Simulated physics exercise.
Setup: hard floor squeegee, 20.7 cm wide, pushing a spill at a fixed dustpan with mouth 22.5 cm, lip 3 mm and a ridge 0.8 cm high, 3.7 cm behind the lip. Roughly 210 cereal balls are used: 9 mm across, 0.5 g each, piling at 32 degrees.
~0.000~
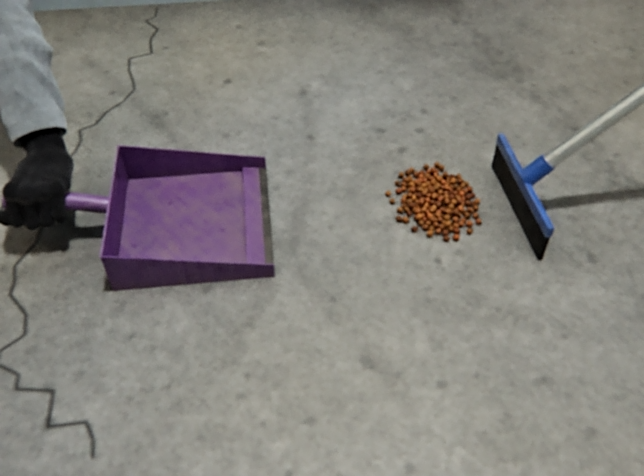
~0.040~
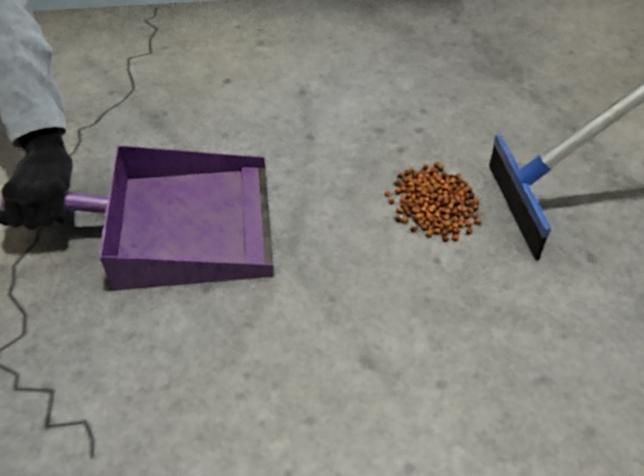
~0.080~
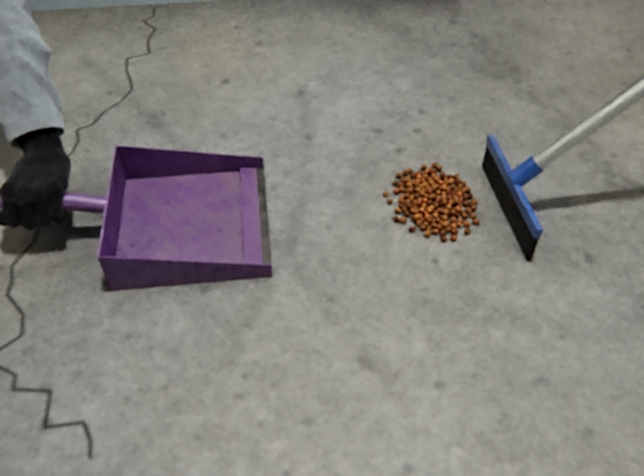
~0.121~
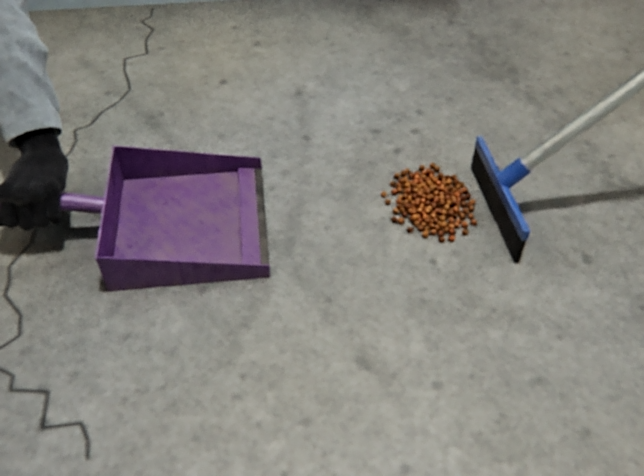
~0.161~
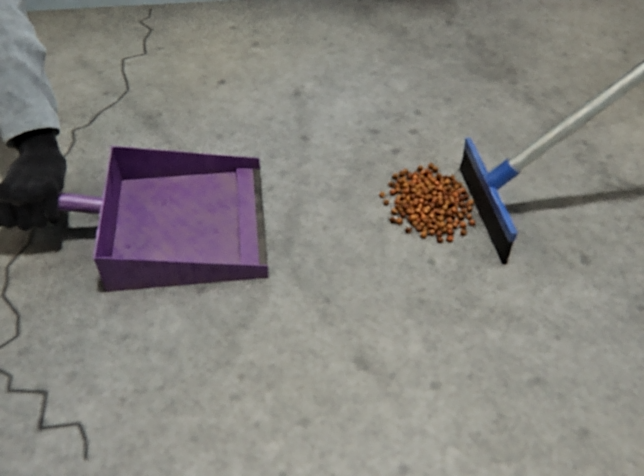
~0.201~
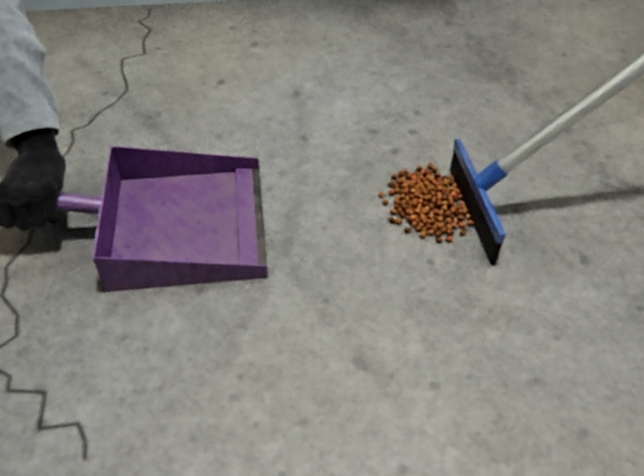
We see a black-gloved hand holding a purple dustpan on a cracked grey floor while a blue and black squeegee moves left toward a pile of small orange-brown balls, reaching its right edge and shifting a few of them.
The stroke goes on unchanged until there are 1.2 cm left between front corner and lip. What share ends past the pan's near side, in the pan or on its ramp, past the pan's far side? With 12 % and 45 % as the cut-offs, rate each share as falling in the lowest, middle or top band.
Bands: Past the pan's near side in the lowest band; in the pan or on its ramp in the top band; past the pan's far side in the lowest band.
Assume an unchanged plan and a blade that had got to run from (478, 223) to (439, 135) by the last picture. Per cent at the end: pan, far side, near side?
Split: Pan = 30, far = 30, near = 0.
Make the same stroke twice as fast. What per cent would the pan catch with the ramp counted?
It would be near 60 per cent.
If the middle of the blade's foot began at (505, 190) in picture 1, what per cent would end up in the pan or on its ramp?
About 55 per cent.
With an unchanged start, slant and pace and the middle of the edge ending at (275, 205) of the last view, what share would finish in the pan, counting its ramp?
About 55 %.
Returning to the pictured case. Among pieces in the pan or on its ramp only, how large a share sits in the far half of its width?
Close to 40 %.
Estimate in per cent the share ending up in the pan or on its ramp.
Roughly 55 per cent.
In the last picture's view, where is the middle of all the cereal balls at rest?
Estimated resting centre: Around (257, 217).
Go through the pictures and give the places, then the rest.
In the first frame, blade from (548, 233) to (500, 141), moved 0.0 cm, 0 of the pieces shifted so far; middle of the pieces at (436, 195); pan at (183, 226).
In the second frame, blade from (545, 233) to (497, 141), moved 0.3 cm, 0 of the pieces shifted so far; middle of the pieces at (435, 195).
In the third frame, blade from (537, 234) to (490, 142), moved 1.2 cm, 0 of the pieces shifted so far; middle of the pieces at (434, 196).
In the fourth frame, blade from (524, 236) to (479, 144), moved 2.7 cm, 0 of the pieces shifted so far; middle of the pieces at (432, 196).
In the fifth frame, blade from (512, 237) to (467, 145), moved 4.2 cm, 0 of the pieces shifted so far; middle of the pieces at (430, 197).
In the sixth frame, blade from (500, 238) to (457, 146), moved 5.8 cm, 18 of the pieces shifted so far; middle of the pieces at (426, 202); pan at (176, 227). Its pace works out near 0.38 m/s.
Then, at 0.57 s, middle of the blade 17 cm from the lip; 0 % over the lip, far side 0 %, near side 0 %.
After 0.82 s, middle of the blade 8 cm from the lip; 0 % over the lip, far side 0 %, near side 0 %.
After 1.18 s, middle of the blade 2 cm from the lip; 55 % over the lip, far side 0 %, near side 5 %.
By 1.6 s all is still; near side 5 %, pan 55 %, far side 0 %, in front of the lip or behind the blade 40 %.
